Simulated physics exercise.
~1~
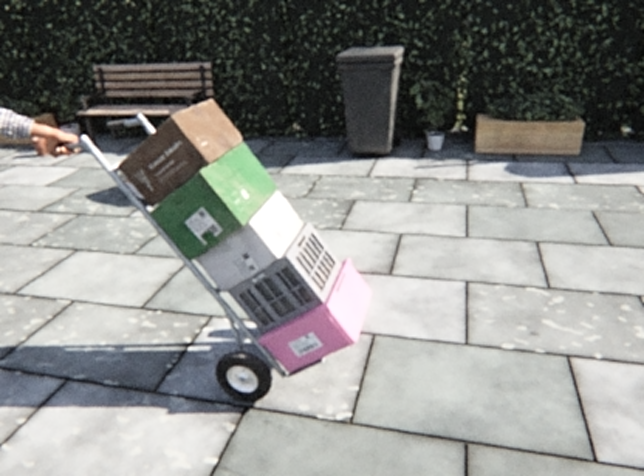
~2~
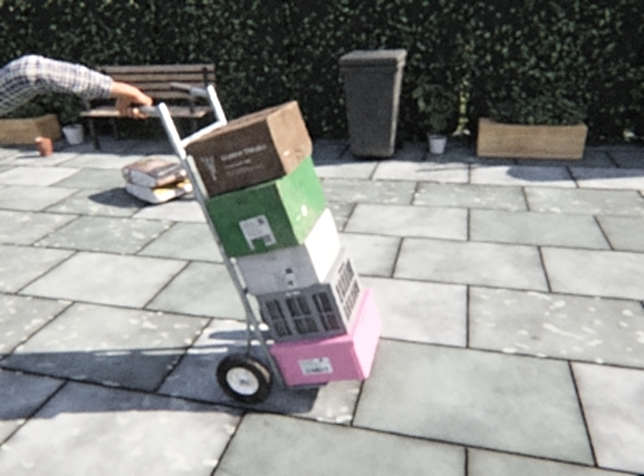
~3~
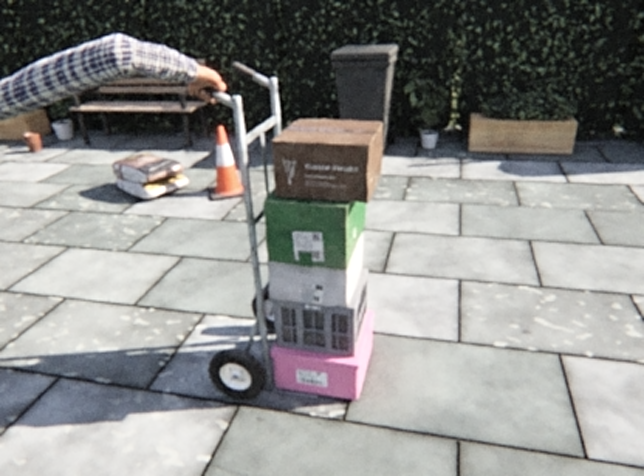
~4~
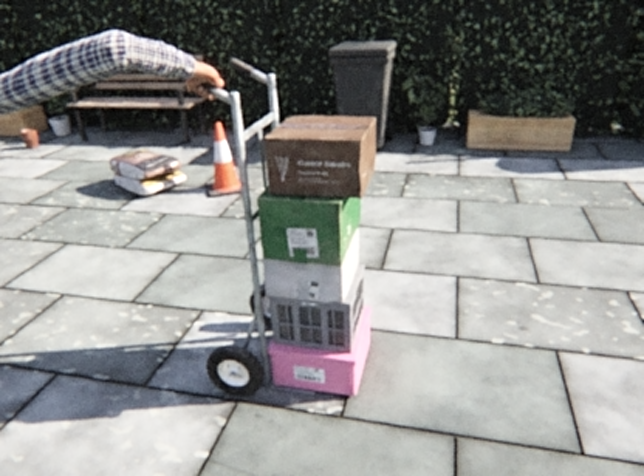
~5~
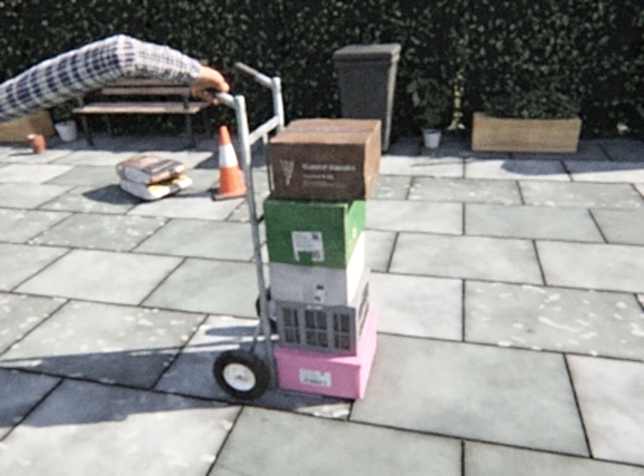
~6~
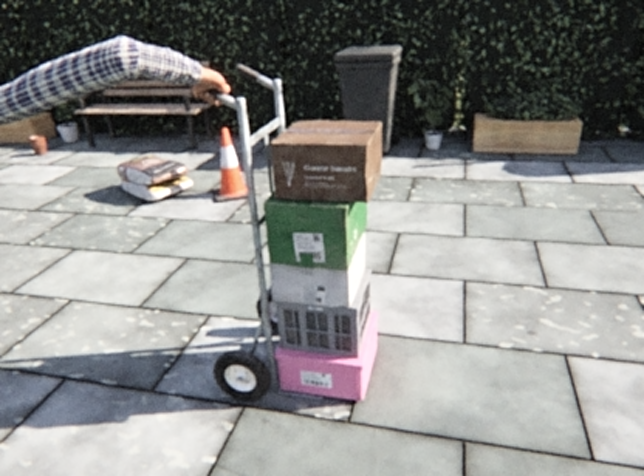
Hand in a checked sleeve swinging a tilted sack truck of five stacked boxes upright on a patio, the stack staying in place.
